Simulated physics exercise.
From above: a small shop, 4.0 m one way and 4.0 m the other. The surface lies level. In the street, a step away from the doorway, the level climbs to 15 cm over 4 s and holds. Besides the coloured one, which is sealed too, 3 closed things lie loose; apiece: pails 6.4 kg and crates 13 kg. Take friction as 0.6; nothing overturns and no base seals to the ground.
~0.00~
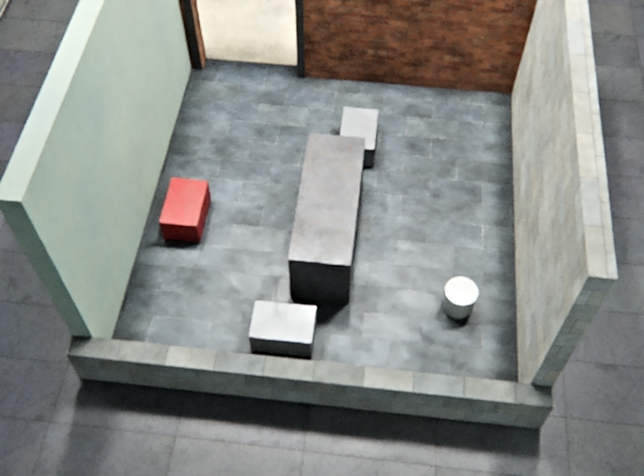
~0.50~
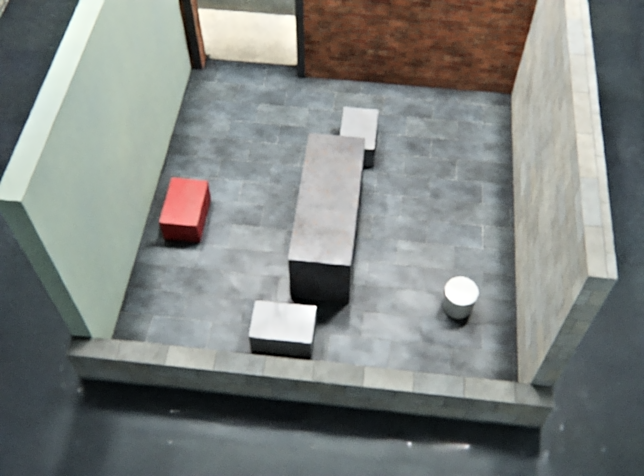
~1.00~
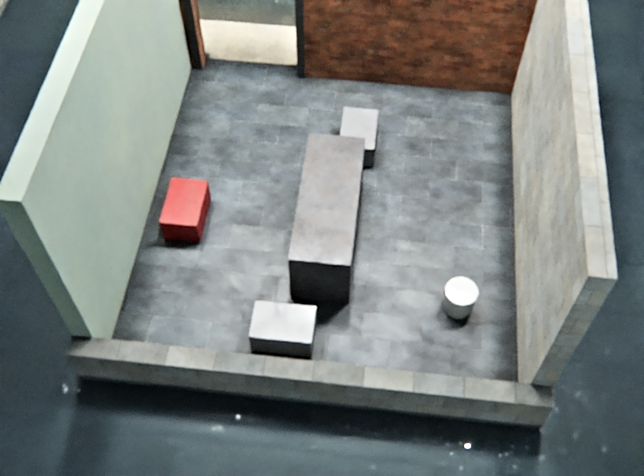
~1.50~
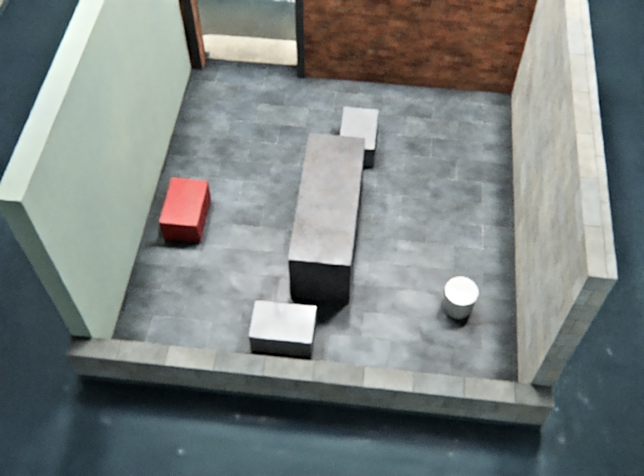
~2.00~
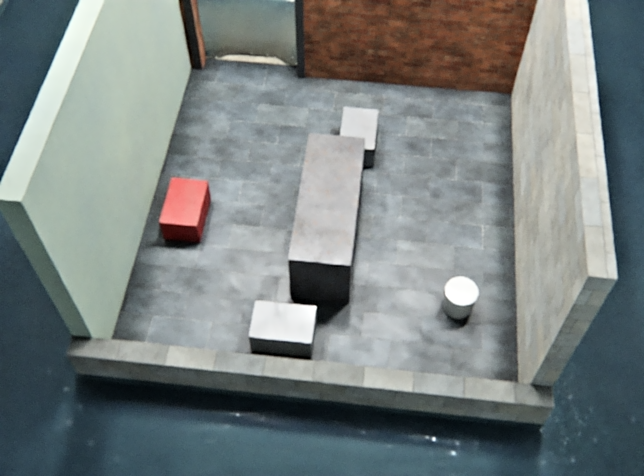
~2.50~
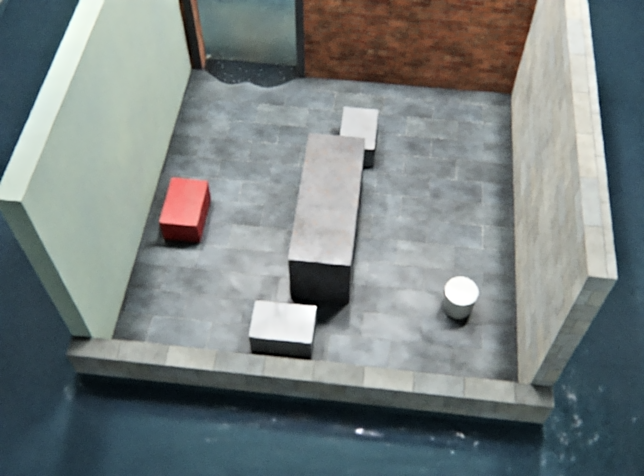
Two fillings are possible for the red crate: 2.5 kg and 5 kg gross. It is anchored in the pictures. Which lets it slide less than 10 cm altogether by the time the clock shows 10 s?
I expect that neither weight holds it.
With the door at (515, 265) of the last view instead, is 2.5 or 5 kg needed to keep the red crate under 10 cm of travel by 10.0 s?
Then the lower weight is enough.
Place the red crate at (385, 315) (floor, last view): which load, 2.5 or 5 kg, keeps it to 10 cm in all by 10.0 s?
Neither is enough.
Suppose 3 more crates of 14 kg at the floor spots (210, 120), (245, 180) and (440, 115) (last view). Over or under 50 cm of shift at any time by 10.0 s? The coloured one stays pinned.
In turn: Past it, more, short of it.
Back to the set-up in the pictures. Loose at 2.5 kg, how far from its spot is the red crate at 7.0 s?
Roughly 140 cm.
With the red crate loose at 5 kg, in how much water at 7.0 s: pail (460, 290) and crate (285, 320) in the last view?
Roughly 0 and 3 cm.
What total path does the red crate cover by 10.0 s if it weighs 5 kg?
Some 200 cm in all.
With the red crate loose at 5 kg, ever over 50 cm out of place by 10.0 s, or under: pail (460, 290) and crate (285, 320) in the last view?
In turn: Short of it, more.
After 3.5 s the red crate would be 0 cm from its start with 2.5 kg and 0 cm from its start with 5 kg; 0 cm of water round it then.
After 4.5 s the red crate would be 0 cm from its start with 2.5 kg and 0 cm from its start with 5 kg; 1 cm of water round it then.
After 7.0 s the red crate would be 148 cm from its start with 2.5 kg and 129 cm from its start with 5 kg; 6 cm of water round it then.
After 10.0 s the red crate would be 141 cm from its start with 2.5 kg and 177 cm from its start with 5 kg; 10 cm of water round it then.
